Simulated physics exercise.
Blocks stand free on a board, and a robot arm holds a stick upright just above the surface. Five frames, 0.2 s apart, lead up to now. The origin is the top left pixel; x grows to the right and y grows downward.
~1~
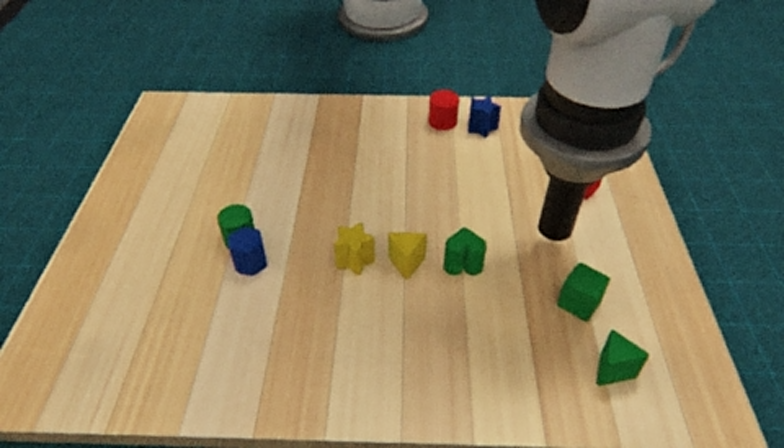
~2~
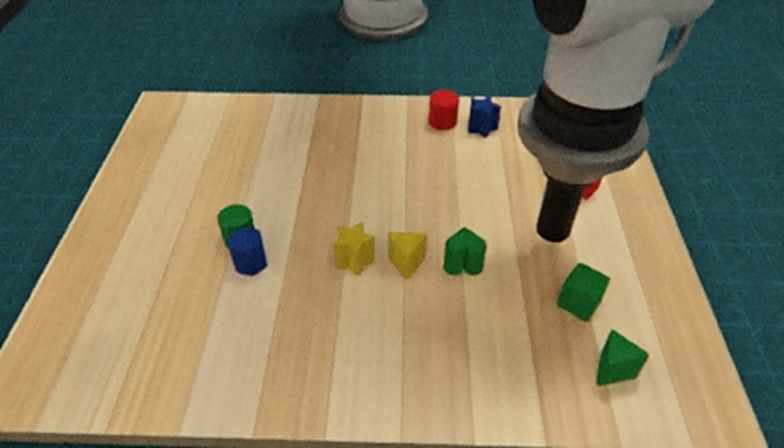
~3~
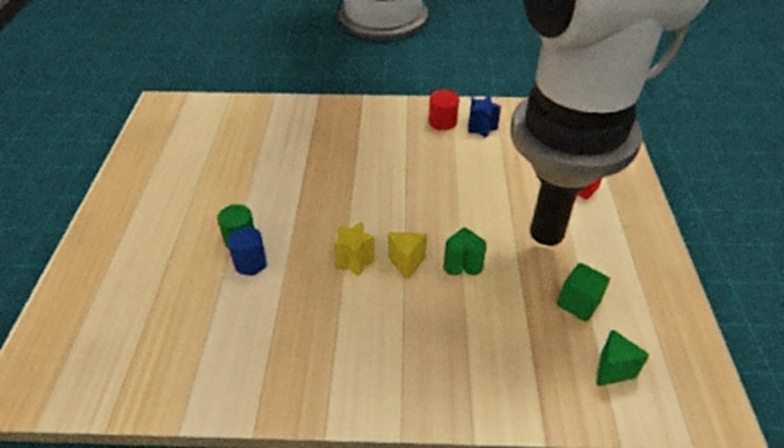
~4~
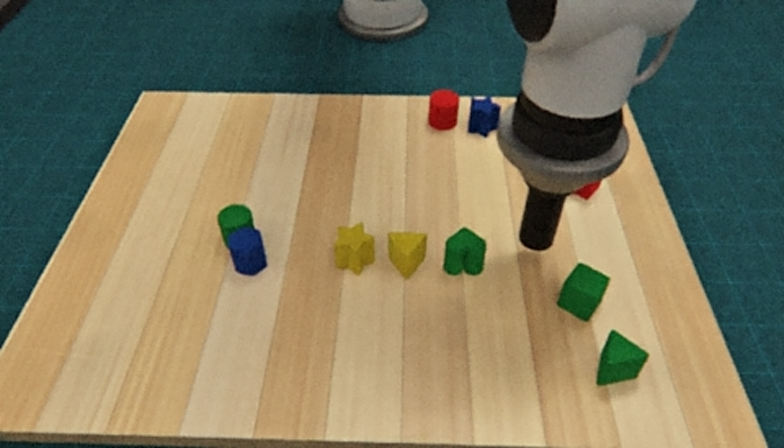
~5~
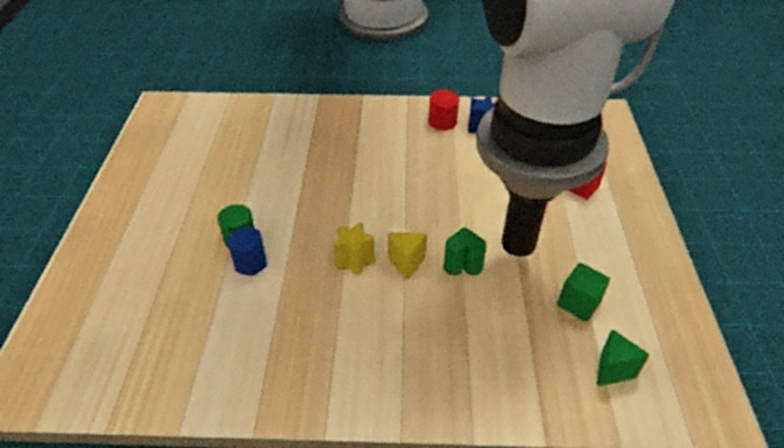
Robot arm holding a dark stick upright, moving it slightly left above a wooden board while the scattered coloured blocks stay still.
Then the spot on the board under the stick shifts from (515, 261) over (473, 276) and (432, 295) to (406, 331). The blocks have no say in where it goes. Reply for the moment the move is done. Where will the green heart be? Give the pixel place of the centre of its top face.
I'd expect the centre of its top face to be at (426, 242).
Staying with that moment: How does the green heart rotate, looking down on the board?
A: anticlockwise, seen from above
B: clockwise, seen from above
I choose B.
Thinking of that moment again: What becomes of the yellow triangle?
Displaced.
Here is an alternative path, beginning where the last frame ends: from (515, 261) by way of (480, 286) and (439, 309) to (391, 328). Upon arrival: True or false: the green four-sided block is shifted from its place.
The statement is incorrect.
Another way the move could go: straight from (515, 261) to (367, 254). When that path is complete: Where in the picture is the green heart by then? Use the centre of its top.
Its top middle: (386, 256).
What follows on the original path. One third of the way, stick at (475, 259); green heart at (441, 240), turned 40° clockwise.
Two thirds of the way, stick at (433, 279); yellow triangle at (399, 234), turned 35° anticlockwise; green heart at (426, 242), turned 100° clockwise.
At the end, stick at (407, 315); yellow triangle at (399, 234), turned 35° anticlockwise; green heart at (426, 242), turned 100° clockwise; green four-sided block unmoved.
